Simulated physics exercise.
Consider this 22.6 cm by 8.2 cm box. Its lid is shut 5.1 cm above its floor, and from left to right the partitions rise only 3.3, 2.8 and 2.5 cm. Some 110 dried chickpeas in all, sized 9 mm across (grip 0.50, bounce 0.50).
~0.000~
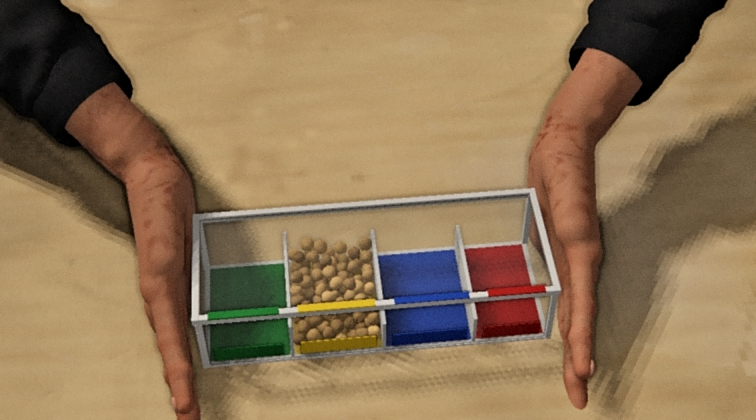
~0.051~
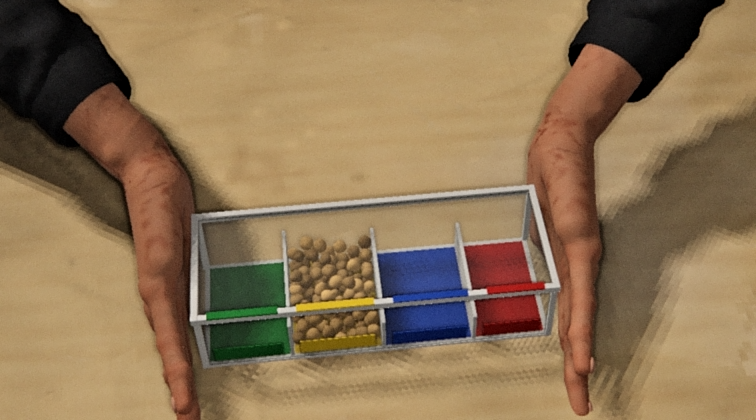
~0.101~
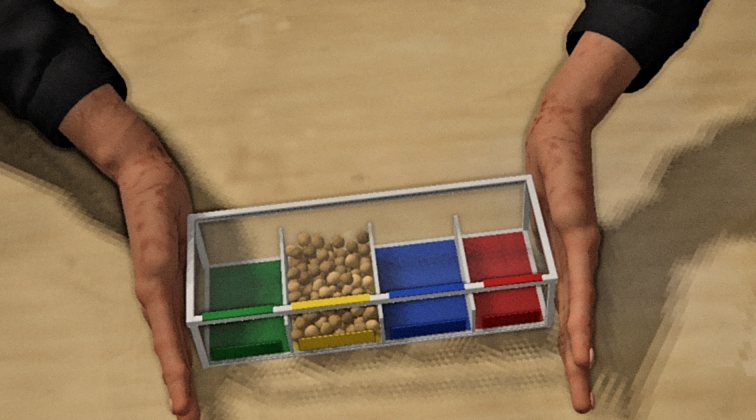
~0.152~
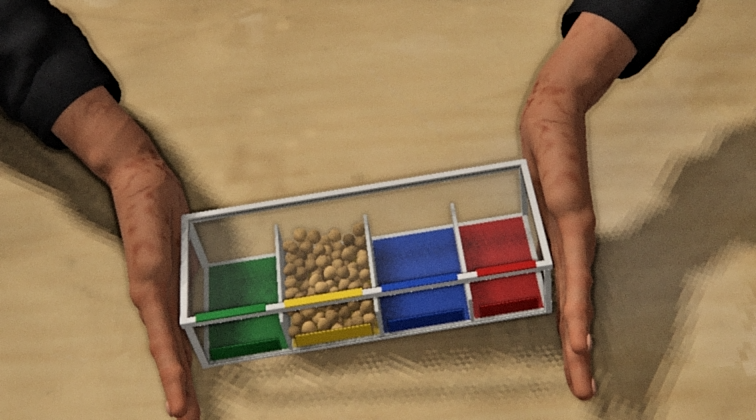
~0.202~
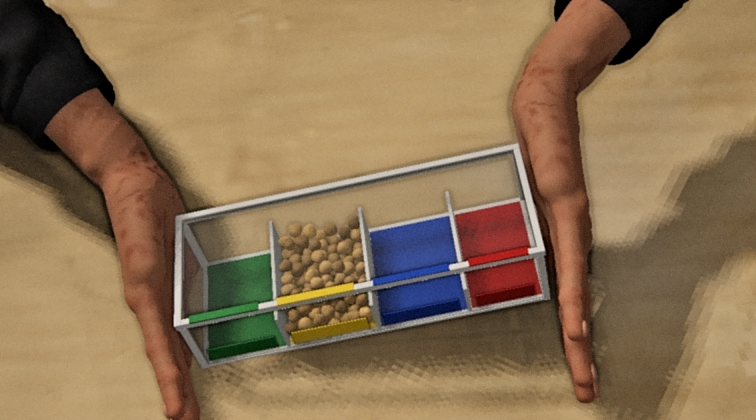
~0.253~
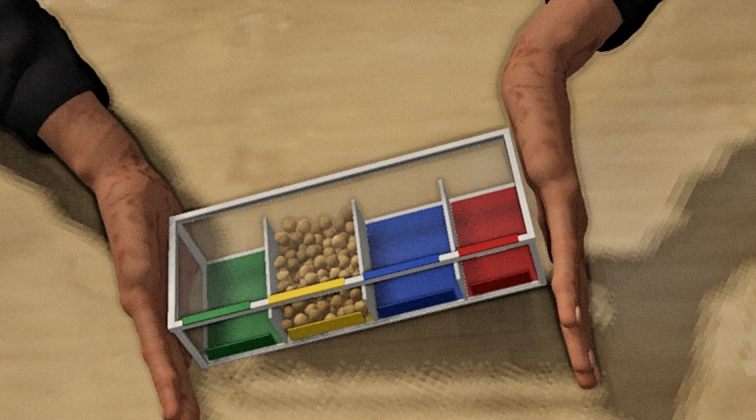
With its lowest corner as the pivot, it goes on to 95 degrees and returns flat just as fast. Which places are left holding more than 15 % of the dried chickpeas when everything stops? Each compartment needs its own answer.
Red: Not over, blue: Not over, green: Over, yellow: Over.
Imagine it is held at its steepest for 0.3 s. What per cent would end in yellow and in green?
Yellow keeps 55% and green keeps 45%.
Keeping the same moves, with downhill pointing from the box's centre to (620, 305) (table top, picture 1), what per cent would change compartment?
70 %.
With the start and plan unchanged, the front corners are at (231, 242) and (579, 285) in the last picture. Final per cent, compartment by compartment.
Per cent by compartment: Red 65, blue 5, green 0, yellow 30.
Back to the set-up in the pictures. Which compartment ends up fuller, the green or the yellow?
Yellow comes out ahead.
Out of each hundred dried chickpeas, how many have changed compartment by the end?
That comes to close to 40 percent.
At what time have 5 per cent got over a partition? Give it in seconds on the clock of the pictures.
Note: T close to 1.15 s.
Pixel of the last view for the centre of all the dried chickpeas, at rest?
Roughly pixel (298, 309).
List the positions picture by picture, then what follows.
In the first picture, box tilt 0 degrees, front corners at (199, 318) and (553, 288); yellow 100 %.
In the second picture, box tilt 1 degrees, front corners at (198, 318) and (553, 285).
In the third picture, box tilt 3 degrees, front corners at (194, 319) and (550, 276), lowest corner left front.
In the fourth picture, box tilt 7 degrees, front corners at (188, 320) and (545, 263), lowest corner left front.
In the fifth picture, box tilt 11 degrees, front corners at (182, 322) and (538, 249), lowest corner left front.
In the sixth picture, box tilt 16 degrees, front corners at (176, 324) and (528, 236), lowest corner left front; yellow 100 %. The box's pace is about 80 degrees a second.
After 1.31 s, tilt 95 degrees; green 15 %, yellow 85 %.
After 2.01 s, tilt 42 degrees; green 40 %, yellow 60 %.
Then, at 2.74 s, tilt 0 degrees; green 40 %, yellow 60 %.
By 3.2 s all is still; red 0 %, blue 0 %, green 45 %, yellow 55 %.
